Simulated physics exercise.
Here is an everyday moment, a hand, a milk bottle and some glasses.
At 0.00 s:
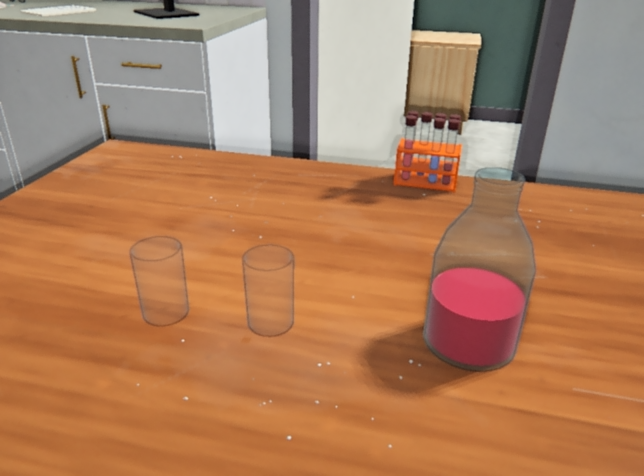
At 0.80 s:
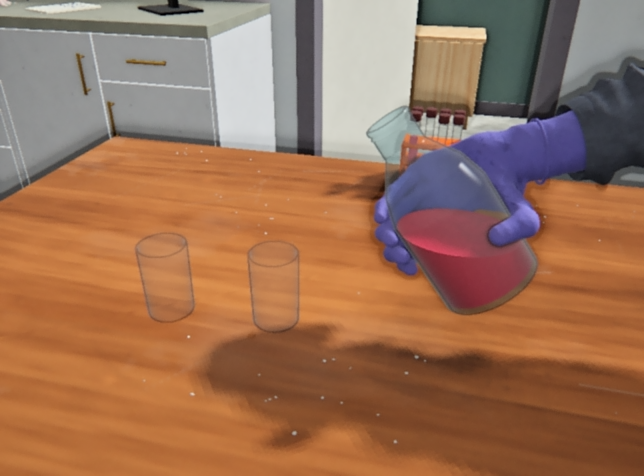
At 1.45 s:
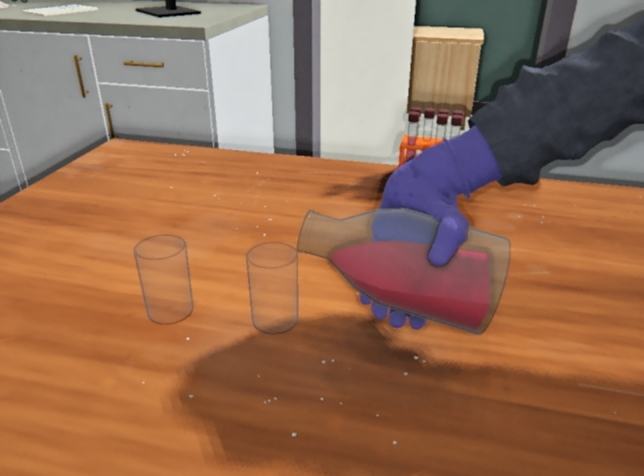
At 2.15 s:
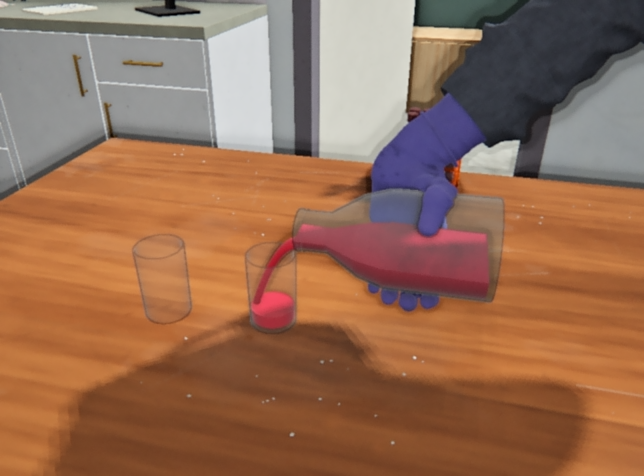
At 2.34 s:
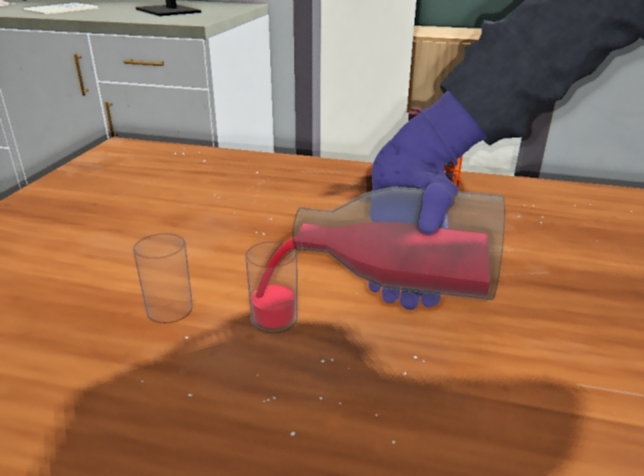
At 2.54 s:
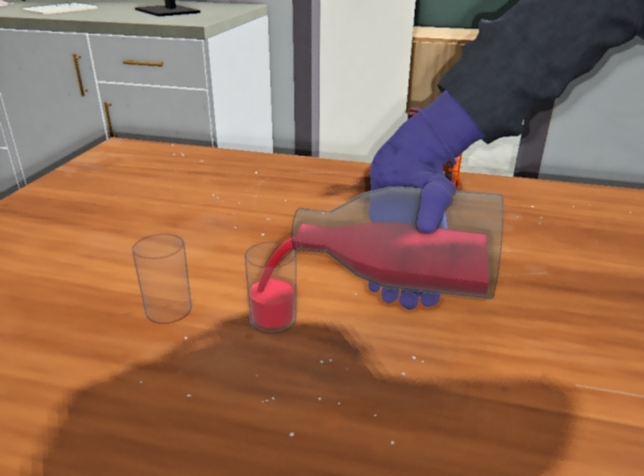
On a wooden table, a purple-gloved hand lifting a bottle of red liquid, tipping it left and pouring into the nearer glass.
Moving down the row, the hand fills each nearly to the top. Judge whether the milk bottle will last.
It lasts.
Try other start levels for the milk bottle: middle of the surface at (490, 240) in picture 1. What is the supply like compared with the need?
Looks like it does the job, I'd say.
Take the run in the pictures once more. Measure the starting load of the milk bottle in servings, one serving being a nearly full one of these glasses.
Near 3.0, by my count.
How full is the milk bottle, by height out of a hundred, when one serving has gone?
Around 20 per cent of its height.
Around 3.1 s, the first is about two thirds full.
Around 6.8 s, the first is done and the milk bottle has about two thirds of its load.
Around 10.4 s, both are full and about a third of the squash is over.
